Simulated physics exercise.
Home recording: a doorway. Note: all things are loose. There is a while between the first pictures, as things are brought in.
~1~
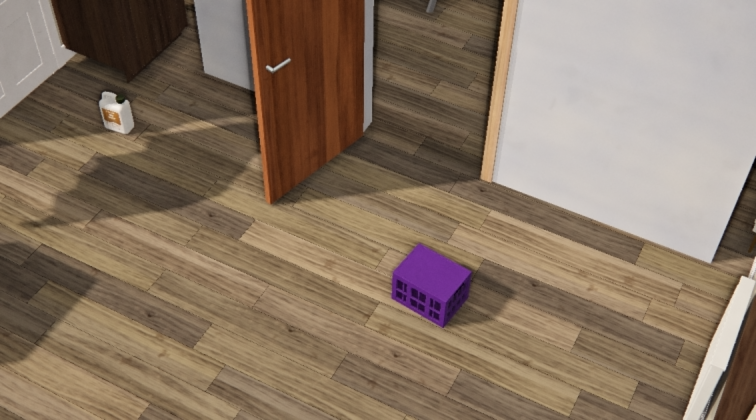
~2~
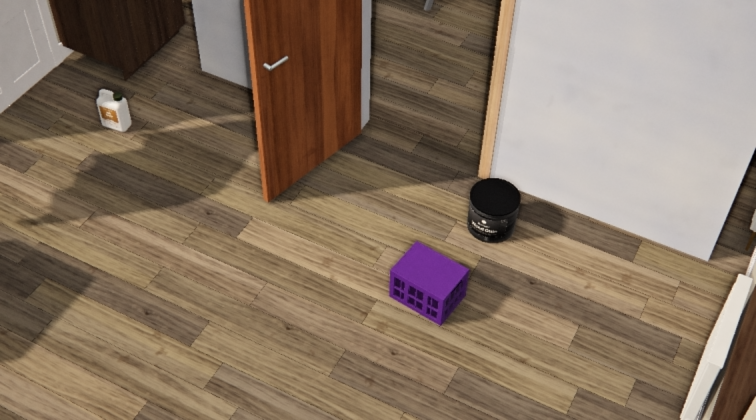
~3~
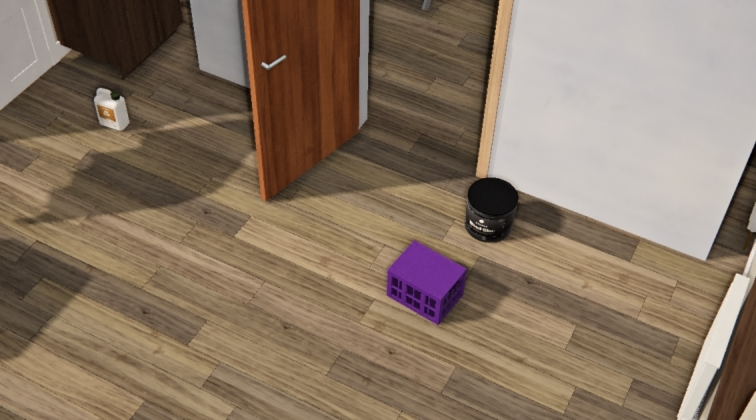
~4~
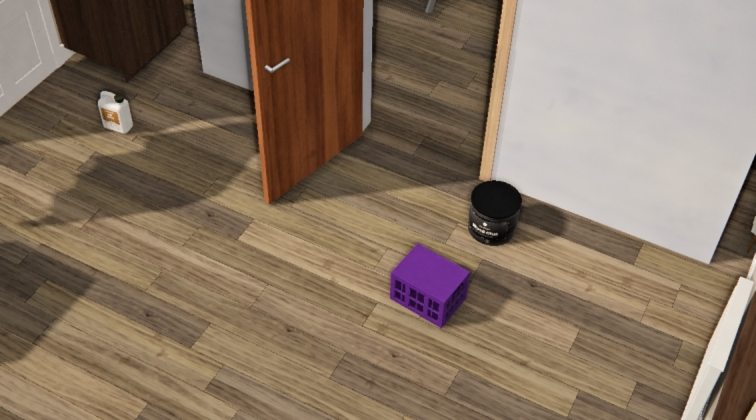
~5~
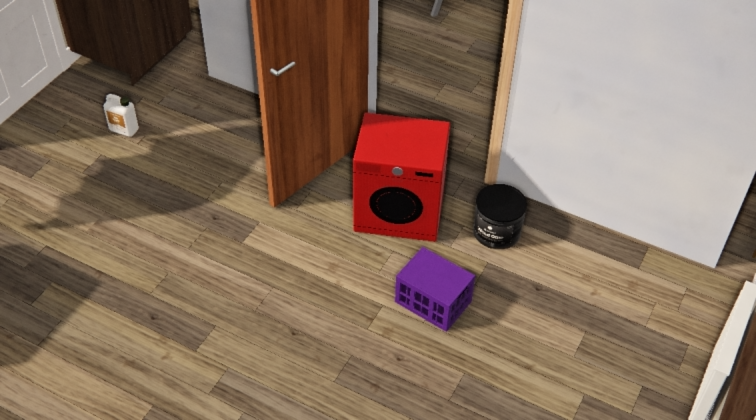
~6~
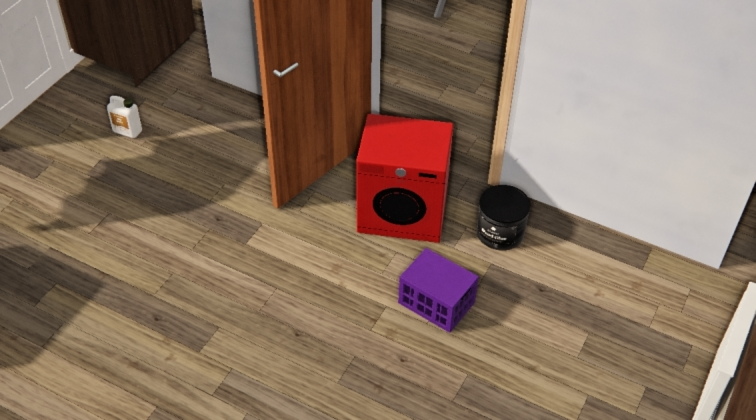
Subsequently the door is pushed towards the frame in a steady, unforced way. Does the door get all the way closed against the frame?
No, likely result: Gap remaining.
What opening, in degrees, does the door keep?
It comes to about 65°.
Then, 0.70 s later than the last frame, door 90° open.
Then, 1.00 s later than the last frame, door 76° open.
When it is over, door 67° open; all 3 as before. End places, in pixels of the last picture, red appliance near (407, 179).
